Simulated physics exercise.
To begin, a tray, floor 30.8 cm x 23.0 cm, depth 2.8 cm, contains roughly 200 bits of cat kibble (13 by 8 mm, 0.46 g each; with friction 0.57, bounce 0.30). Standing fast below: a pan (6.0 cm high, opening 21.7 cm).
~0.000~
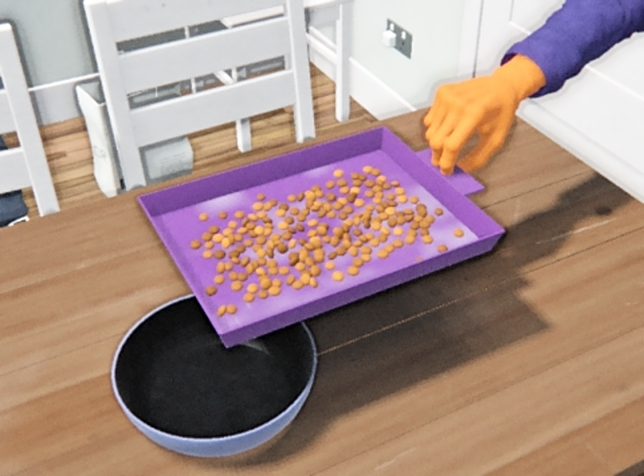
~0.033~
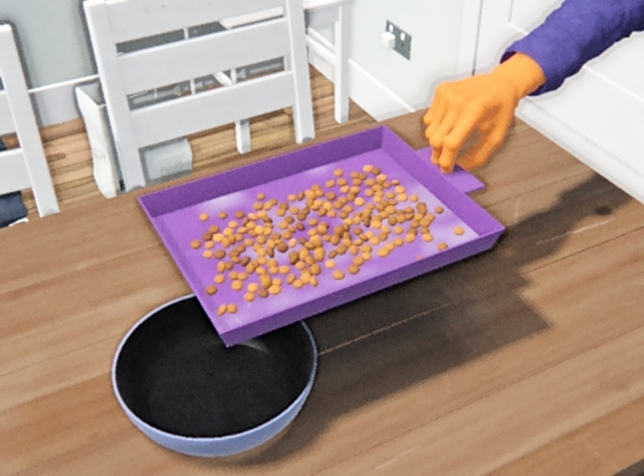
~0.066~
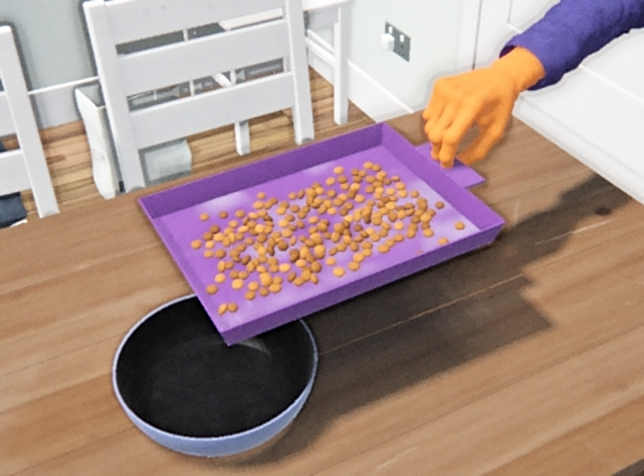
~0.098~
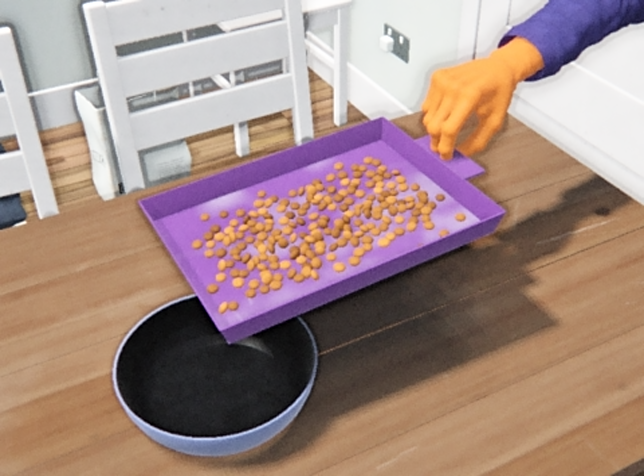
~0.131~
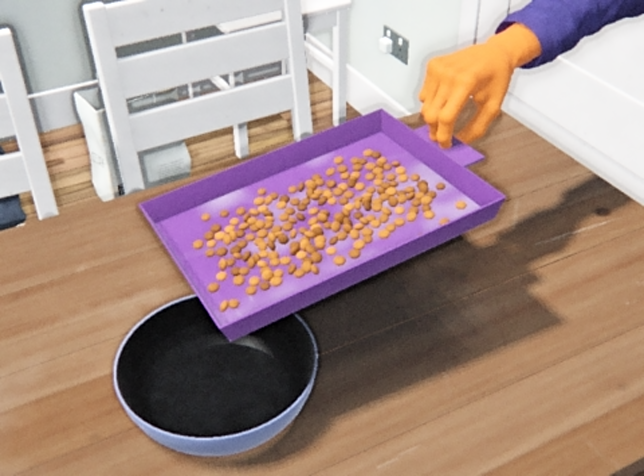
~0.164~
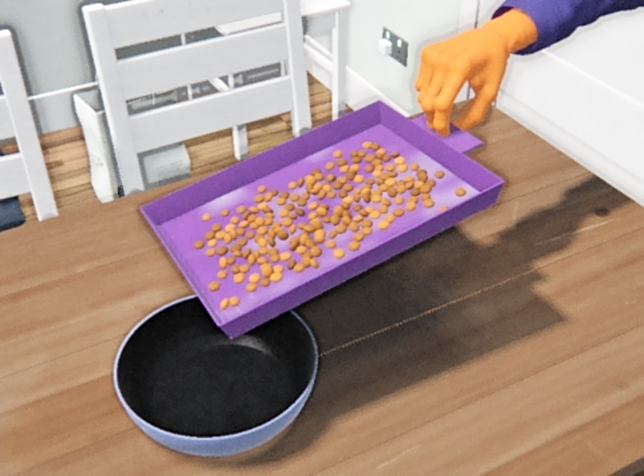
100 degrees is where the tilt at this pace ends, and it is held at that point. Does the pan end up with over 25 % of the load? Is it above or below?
It comes out below.
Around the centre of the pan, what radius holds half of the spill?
Median radius: Approx. 18 cm.
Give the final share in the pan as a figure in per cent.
I'd put it near 15 per cent.
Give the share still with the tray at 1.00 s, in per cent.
My guess is close to 20 in a hundred.
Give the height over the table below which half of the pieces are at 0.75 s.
14 centimetres or so.
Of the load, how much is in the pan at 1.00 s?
5%, roughly.
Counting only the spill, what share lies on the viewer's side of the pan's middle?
I'd estimate close to 0 in a hundred.
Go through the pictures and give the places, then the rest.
The first frame shows tray at (372, 280); tilt 0 degrees; leading edge at (175, 258); middle of the load at (322, 231); pan at (215, 358).
The second frame shows tray at (372, 278); tilt 0 degrees; leading edge at (175, 258); middle of the load at (322, 230).
The third frame shows tray at (372, 274); tilt 2 degrees; leading edge at (175, 258); middle of the load at (323, 228).
The fourth frame shows tray at (372, 268); tilt 4 degrees; low side back left; leading edge at (175, 259); middle of the load at (323, 224).
The fifth frame shows tray at (371, 260); tilt 7 degrees; low side back left; leading edge at (175, 259); middle of the load at (323, 218).
The sixth frame shows tray at (369, 251); tilt 11 degrees; low side back left; leading edge at (175, 260); middle of the load at (322, 212); pan at (217, 358). It turns about 105 degrees a second.
After 0.49 s, tilt 45 degrees; tray 100 %; middle of all pieces on or above the table near (275, 170).
After 0.75 s, tilt 72 degrees; tray 85 %, in the air 15 %; middle of all pieces on or above the table near (188, 239).
Then, at 1.00 s, tilt 97 degrees; pan 5 %, outside 65 %, tray 20 %, in the air 5 %; middle of all pieces on or above the table near (150, 305).
Then, at 1.23 s, tilt 100 degrees; pan 15 %, outside 80 %, in the air 5 %; middle of all pieces on or above the table near (145, 325).
At rest (1.9 s), pan 15 %, outside 85 %.
